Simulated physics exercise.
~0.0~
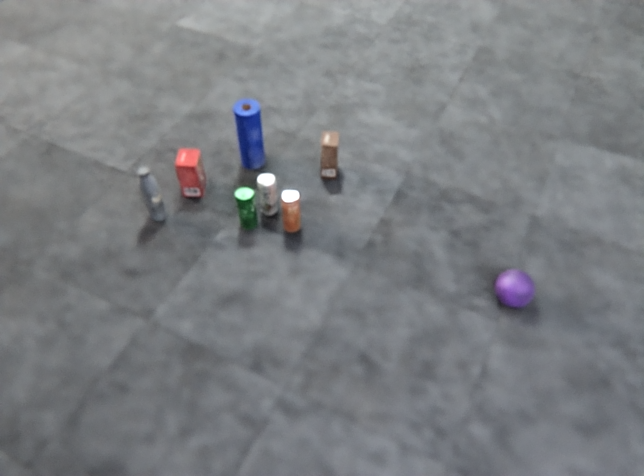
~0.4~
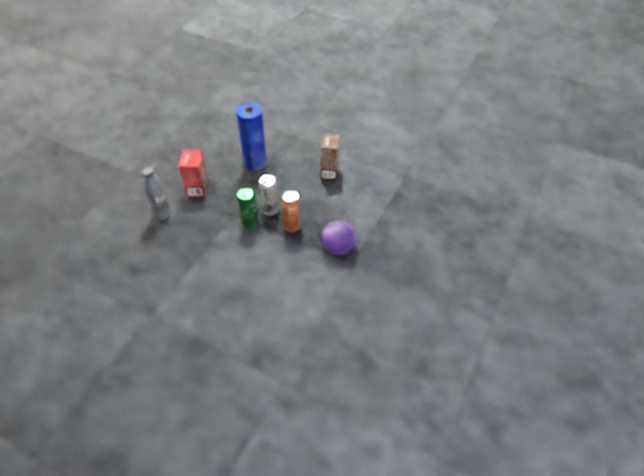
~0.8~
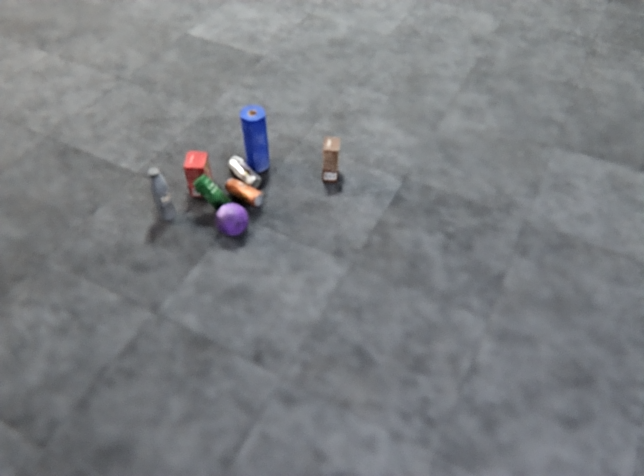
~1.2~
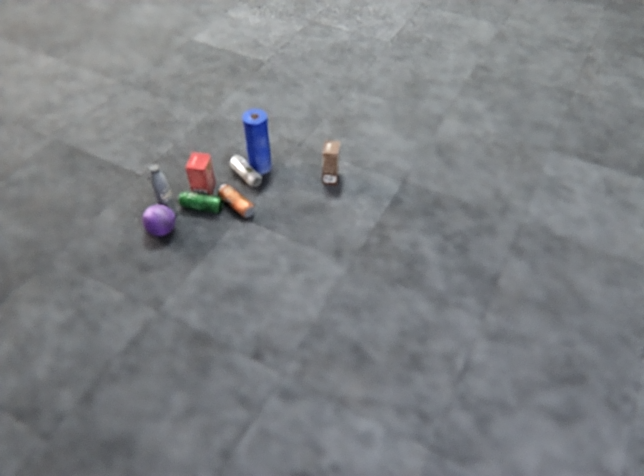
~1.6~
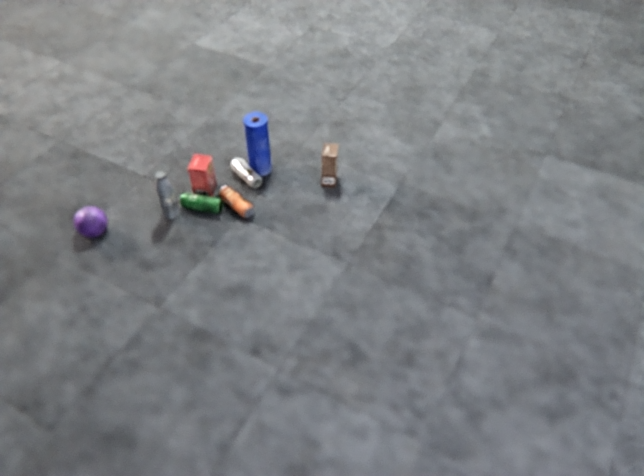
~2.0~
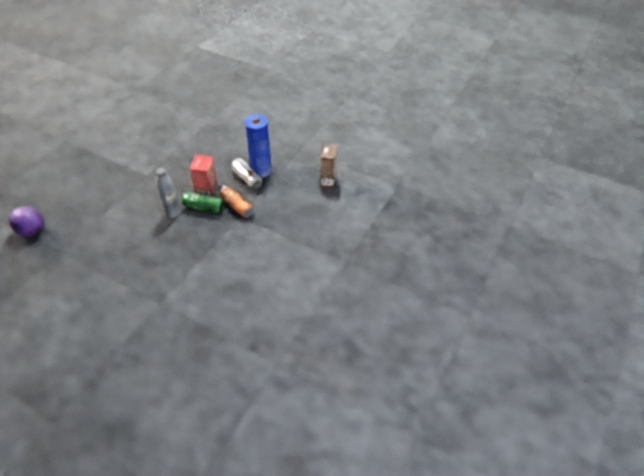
A purple ball rolled left across the grey floor into a cluster of household things, knocking over the white, green and orange cans, then rolled on toward the left edge, leaving the blue roll, both cartons and the grey bottle standing.
